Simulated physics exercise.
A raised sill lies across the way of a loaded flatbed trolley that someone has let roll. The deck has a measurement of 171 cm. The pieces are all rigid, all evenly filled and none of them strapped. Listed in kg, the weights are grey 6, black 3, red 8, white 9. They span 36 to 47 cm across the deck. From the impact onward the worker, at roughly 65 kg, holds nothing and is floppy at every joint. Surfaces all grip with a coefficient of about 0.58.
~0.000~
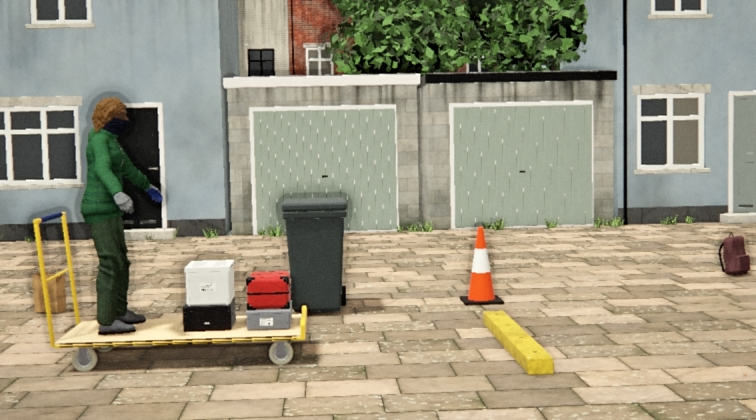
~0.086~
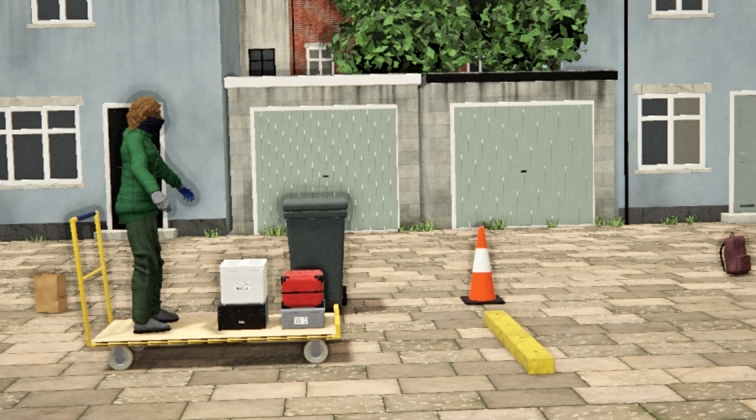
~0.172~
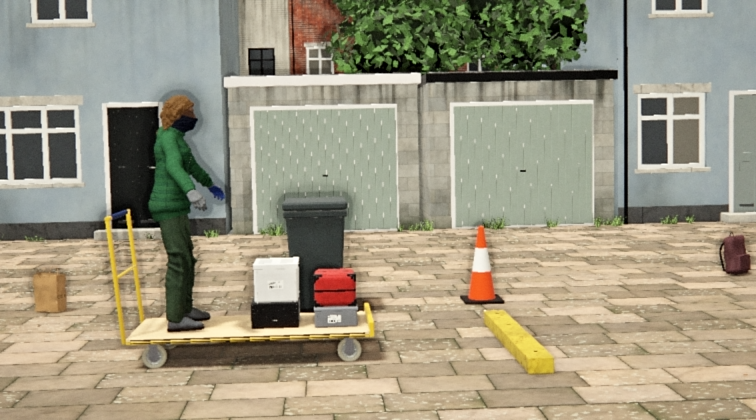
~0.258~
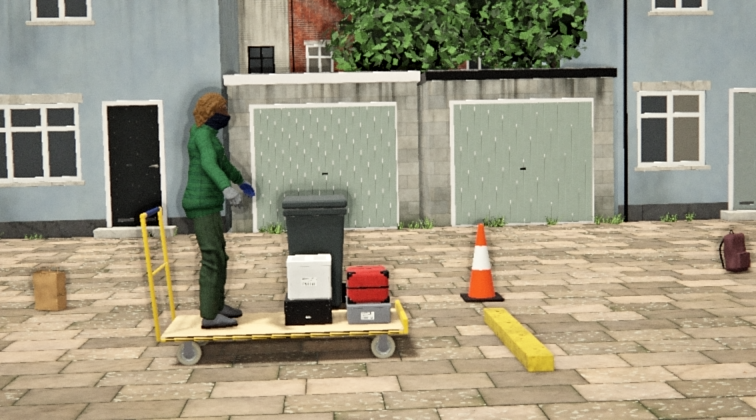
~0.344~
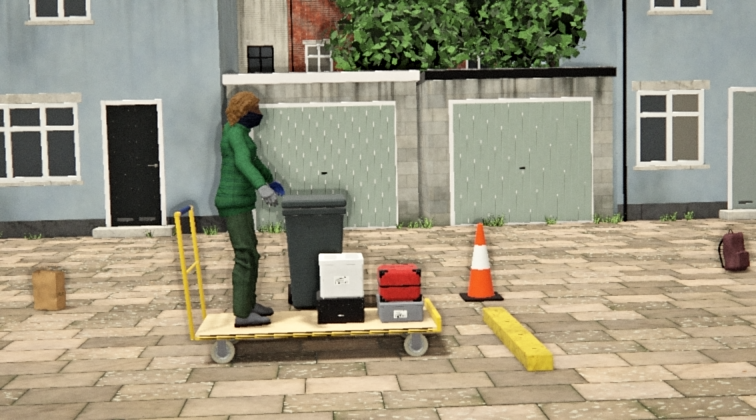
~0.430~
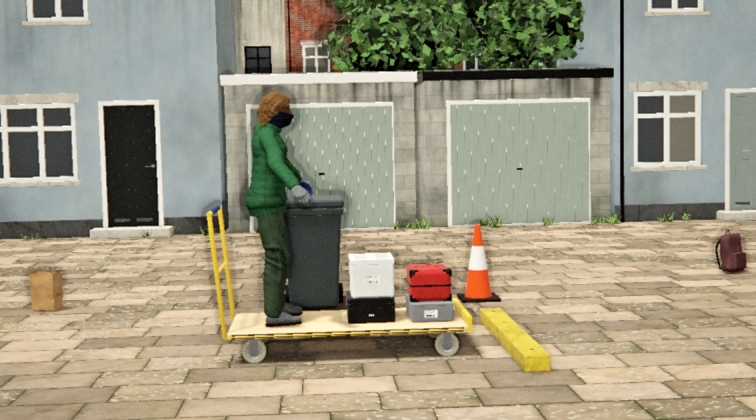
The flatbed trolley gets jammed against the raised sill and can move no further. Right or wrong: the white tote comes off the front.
Right.
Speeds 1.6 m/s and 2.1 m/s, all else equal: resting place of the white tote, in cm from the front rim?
First 40 cm behind, then 30 cm behind.
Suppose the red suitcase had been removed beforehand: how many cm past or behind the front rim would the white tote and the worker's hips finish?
Then white 60 past, hips 130 past.
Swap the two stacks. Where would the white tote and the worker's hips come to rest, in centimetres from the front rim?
Swapped: White 60 cm past; hips 50 cm behind.
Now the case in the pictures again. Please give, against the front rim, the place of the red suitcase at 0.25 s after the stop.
Around 35 cm beyond the front rim.
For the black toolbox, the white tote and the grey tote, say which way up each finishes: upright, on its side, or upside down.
At rest: Black standing; white sideways; grey standing.
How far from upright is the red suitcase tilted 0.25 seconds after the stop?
Around 30° from upright.
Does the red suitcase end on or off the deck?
End result - red: Goes over.
The wheels strike at 0.56 s.
After 1.11 s the white tote is 24 cm past the rim, tilted 60°, near (542, 309) in the last picture's view.
After 1.56 s the white tote is 45 cm past the rim, tilted 120°, near (569, 315) in the last picture's view.
When all is still (2.7 s), past the rim, red suitcase, white tote and the worker's hips; behind it, grey tote and black toolbox.
